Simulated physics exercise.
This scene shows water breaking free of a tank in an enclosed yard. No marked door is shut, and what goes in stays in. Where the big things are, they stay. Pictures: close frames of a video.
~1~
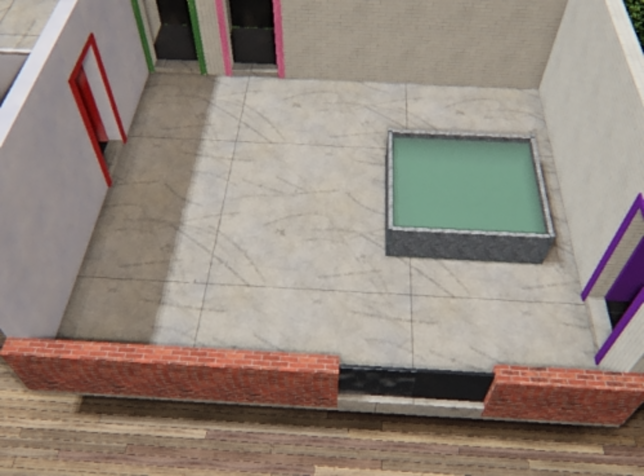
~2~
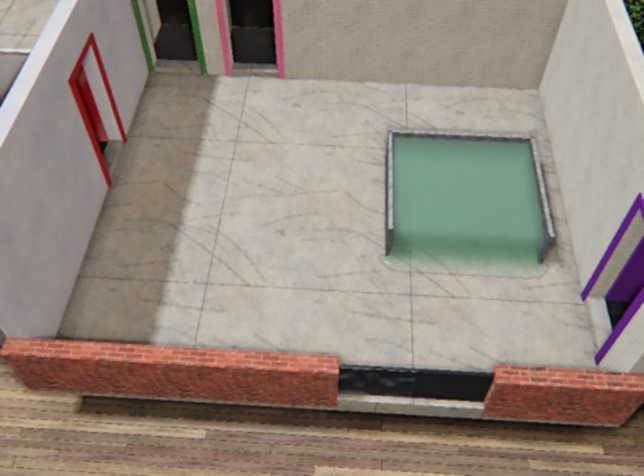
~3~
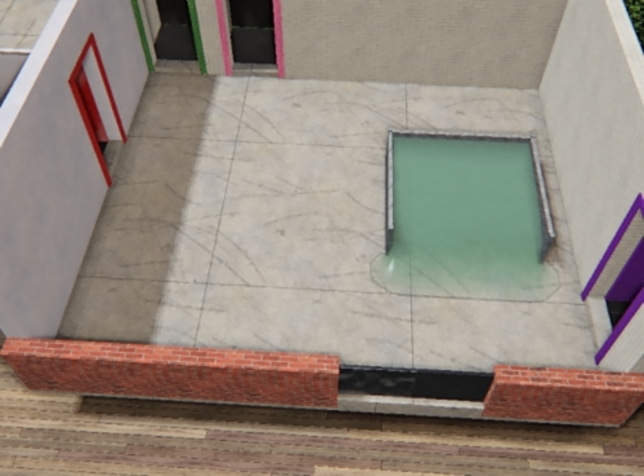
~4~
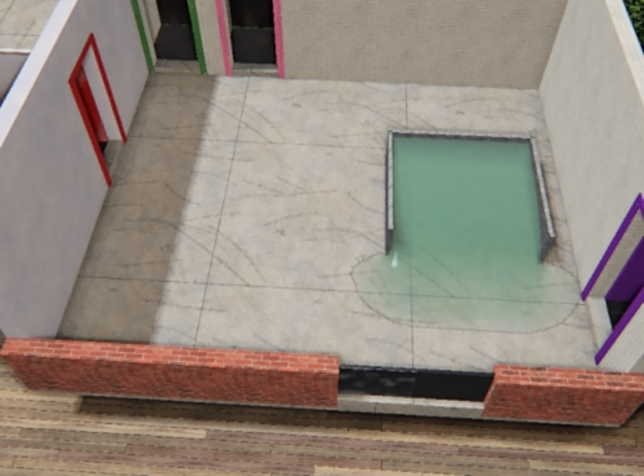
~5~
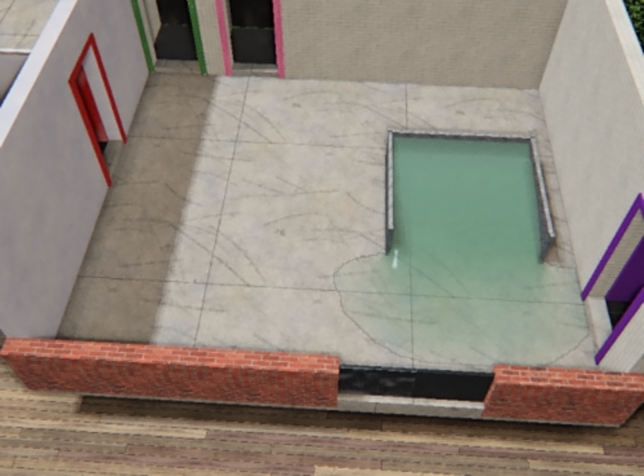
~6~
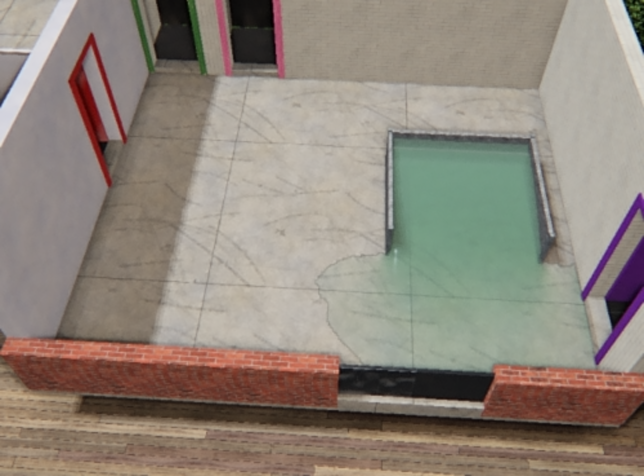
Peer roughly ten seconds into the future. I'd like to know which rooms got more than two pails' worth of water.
Sure: The red door got no more than that; the pink door got no more than that; the purple door got more than that; the green door got no more than that.
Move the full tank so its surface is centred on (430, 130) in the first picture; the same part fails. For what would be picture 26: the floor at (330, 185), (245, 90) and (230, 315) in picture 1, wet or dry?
Well, in the order you listed them, they'd be unreached, unreached and reached by the flood.
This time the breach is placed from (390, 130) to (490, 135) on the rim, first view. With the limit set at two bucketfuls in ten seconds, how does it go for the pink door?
In that case, pink stays within limits.
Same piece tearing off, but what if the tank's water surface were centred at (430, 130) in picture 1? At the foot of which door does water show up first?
It's the one in purple.
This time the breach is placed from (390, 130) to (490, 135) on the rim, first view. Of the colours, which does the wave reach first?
I'd name the pink-painted one.
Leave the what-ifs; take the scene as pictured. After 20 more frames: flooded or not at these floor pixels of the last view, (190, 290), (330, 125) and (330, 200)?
First swamped, then spared, then spared.
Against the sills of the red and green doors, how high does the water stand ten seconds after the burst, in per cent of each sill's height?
Near 40 and 60 per cent, in that order.
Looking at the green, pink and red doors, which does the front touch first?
That would be the one in red.
A moment on, water covers 20 % of the floor; the red door not reached, the pink door not reached, the purple door wet at the sill, nothing in, the green door not reached.
Next, water covers 25 % of the floor; the red door not reached, the pink door not reached, the purple door under two buckets in, the green door not reached.
Then, water covers 40 % of the floor; the red door not reached, the pink door not reached, the purple door far over two buckets in, the green door not reached.
Later, water covers 70 % of the floor; the red door wet at the sill, nothing in, the pink door not reached, the purple door far over two buckets in, the green door not reached.
In the end, water covers 95 % of the floor; the red door wet at the sill, nothing in, the pink door wet at the sill, nothing in, the purple door far over two buckets in, the green door wet at the sill, nothing in.
